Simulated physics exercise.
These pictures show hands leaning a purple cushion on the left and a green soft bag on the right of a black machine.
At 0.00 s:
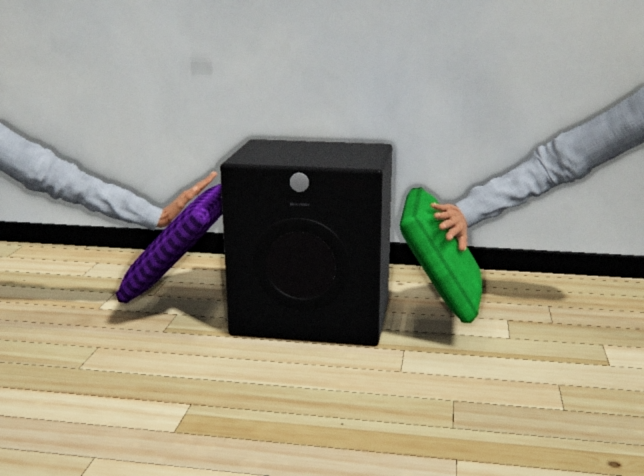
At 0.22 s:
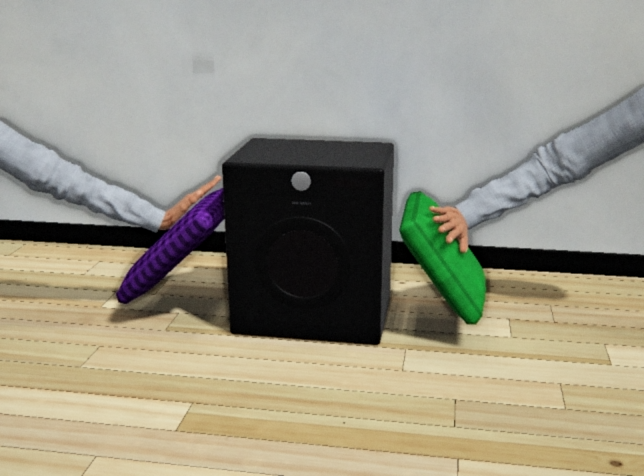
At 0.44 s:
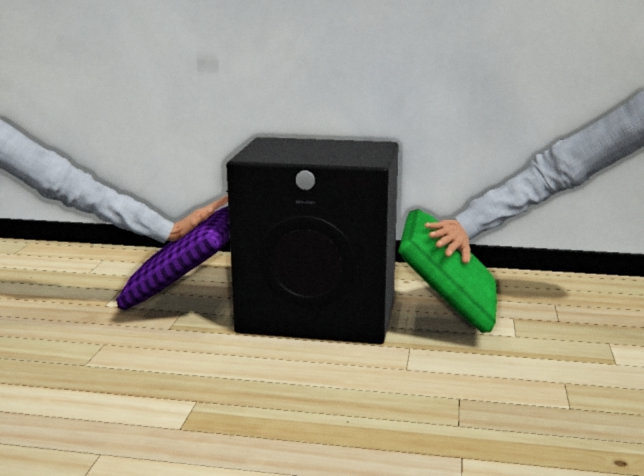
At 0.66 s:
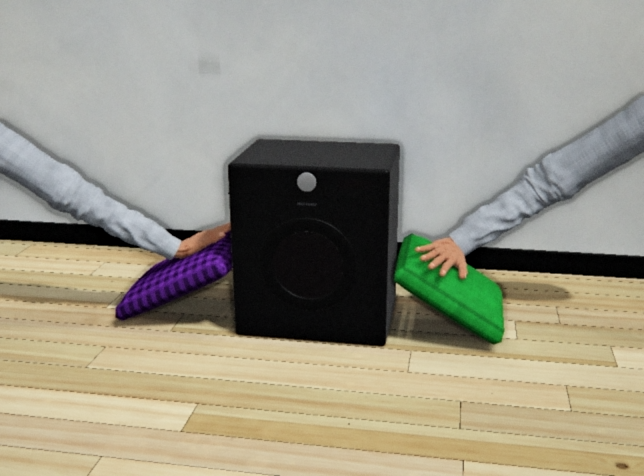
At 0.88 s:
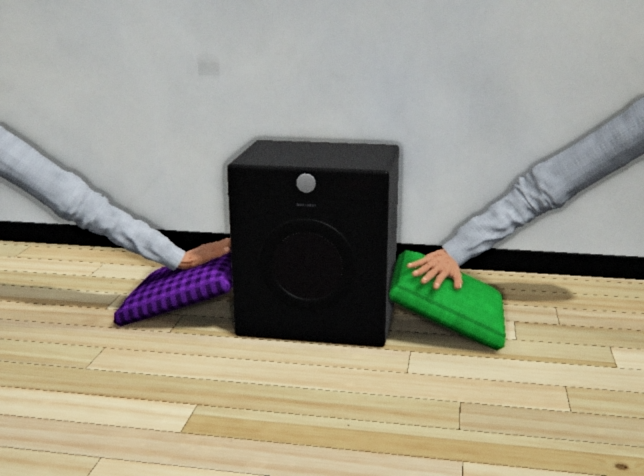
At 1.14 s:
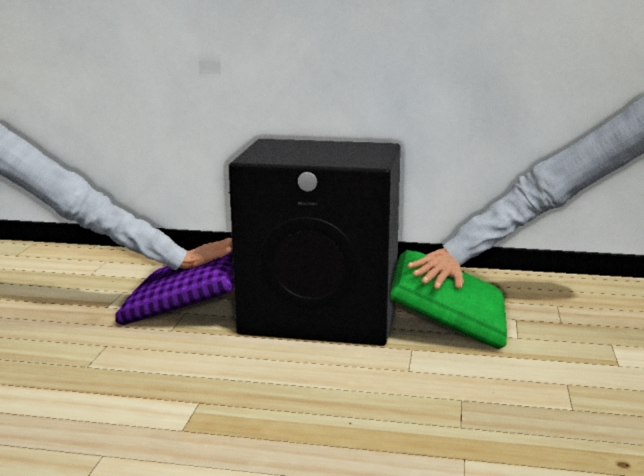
Two gray-sleeved arms reach in from either side, lowering a purple cushion on the left and a green soft bag on the right against a black, box-shaped machine. The camera looks from the front and slightly above at a pale wood floor and gray wall, shifting very slightly. Both soft objects tilt from steep to low slants, their tops sliding down the machine's sides, then barely move.
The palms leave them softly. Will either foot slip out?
In the end the purple cushion slumps to the floor, the green soft bag slides down flat.
After 1.34 s, cushion flat on the floor near (189, 293); soft bag flat on the floor near (452, 305).
After 1.44 s, cushion flat on the floor near (188, 296); soft bag flat on the floor near (451, 311).
In the end, cushion flat on the floor near (188, 296); soft bag flat on the floor near (452, 312). The purple cushion slides down flat and the green soft bag slips and lies down.
